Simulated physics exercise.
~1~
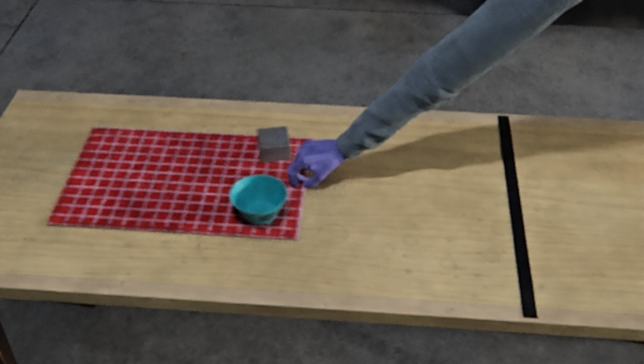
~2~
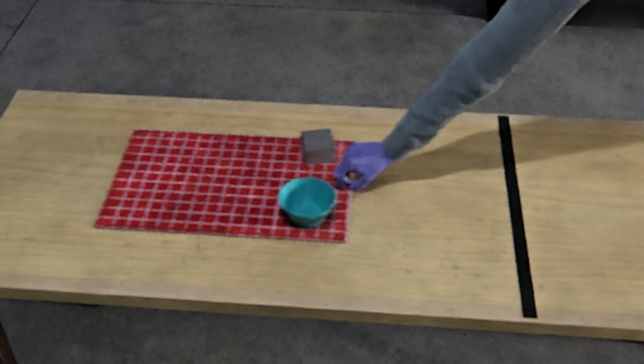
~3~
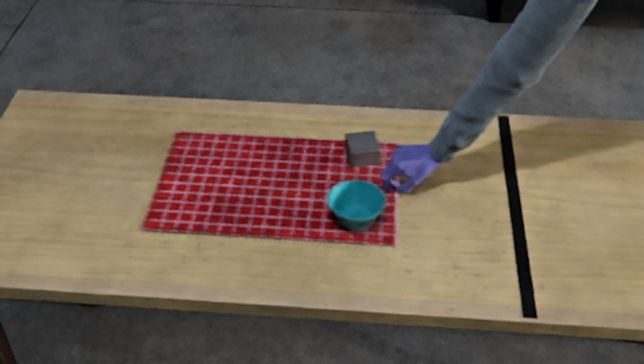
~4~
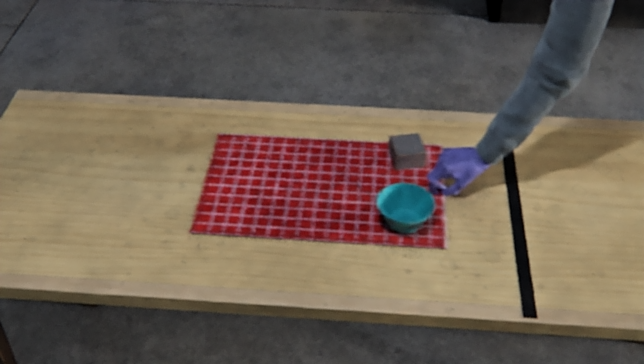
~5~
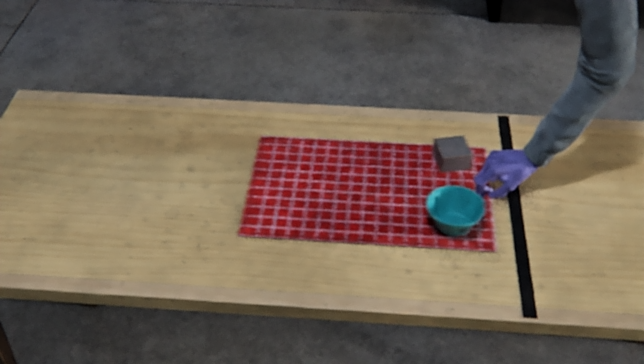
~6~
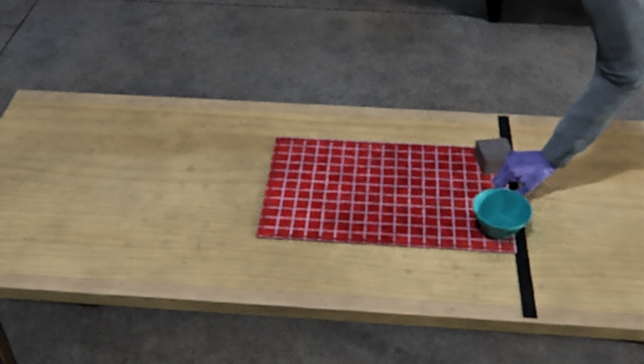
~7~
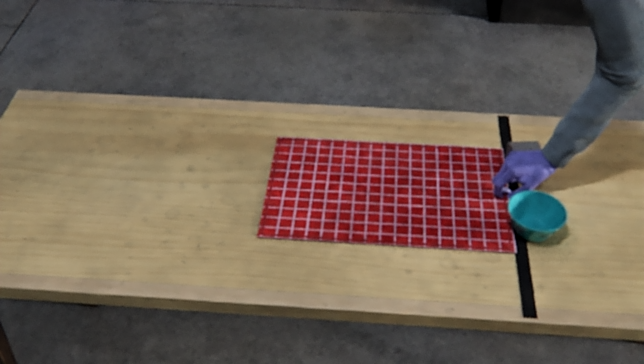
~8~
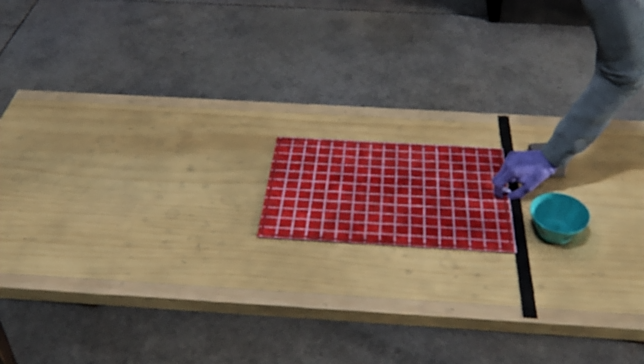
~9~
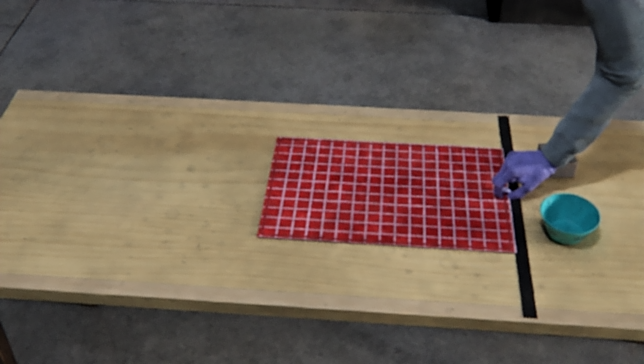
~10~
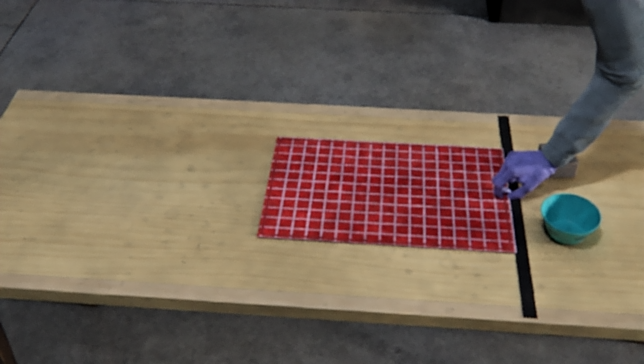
A red place mat with a pale grid, carrying a turquoise bowl and a grey block near its right end, slides rightward across a light wooden table seen from above at an angle. A purple-gloved hand on a grey-sleeved arm moves along at its leading edge, toward a black strip of tape. The mat stops abruptly with its hem at the tape, and the hand stops too. The bowl and block keep sliding right, off the mat and past the tape. Both come to rest beyond it, the bowl in the open and the block partly hidden behind the hand.
